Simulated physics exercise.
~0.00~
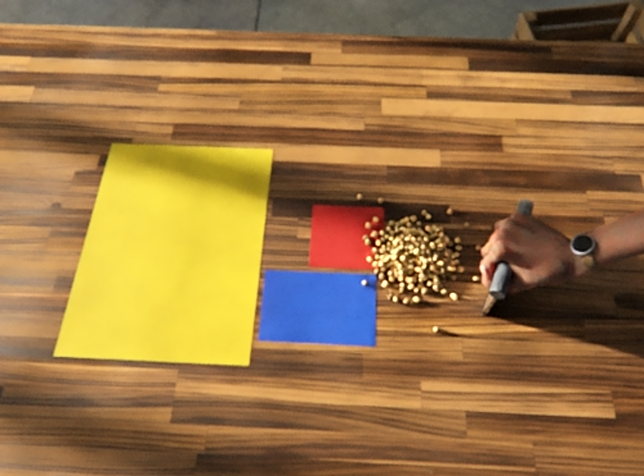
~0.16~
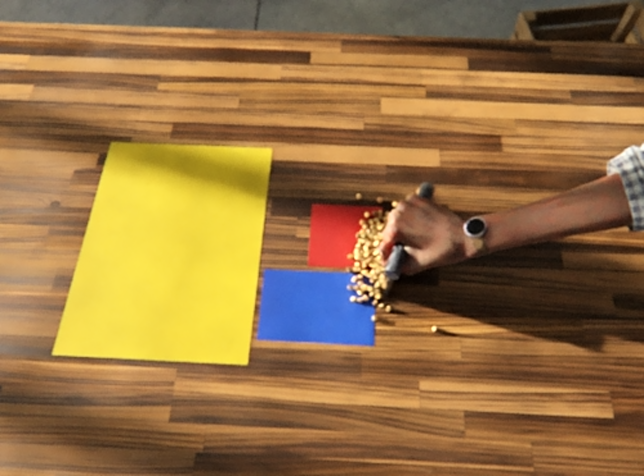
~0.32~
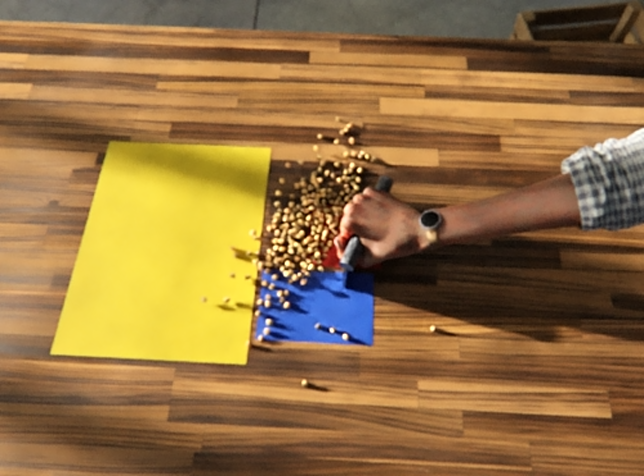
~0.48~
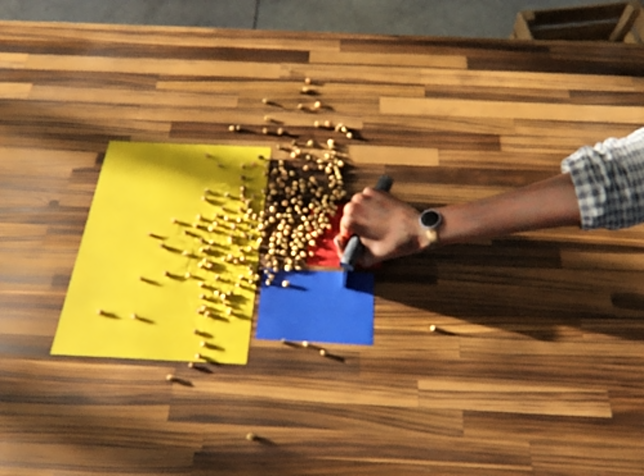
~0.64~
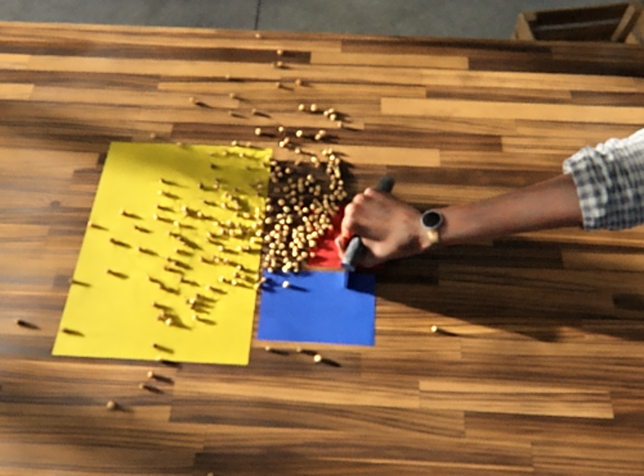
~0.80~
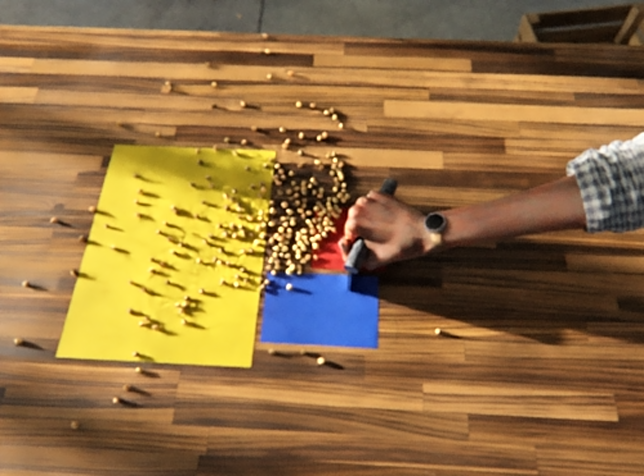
The clip shows a hand pushing a scraper leftwards into a pile of dried chickpeas on a wooden surface, then stopping over the red sheet as the chickpeas scatter onward, ending spread across the yellow sheet and bare wood, with a dense cluster beside the scraper.
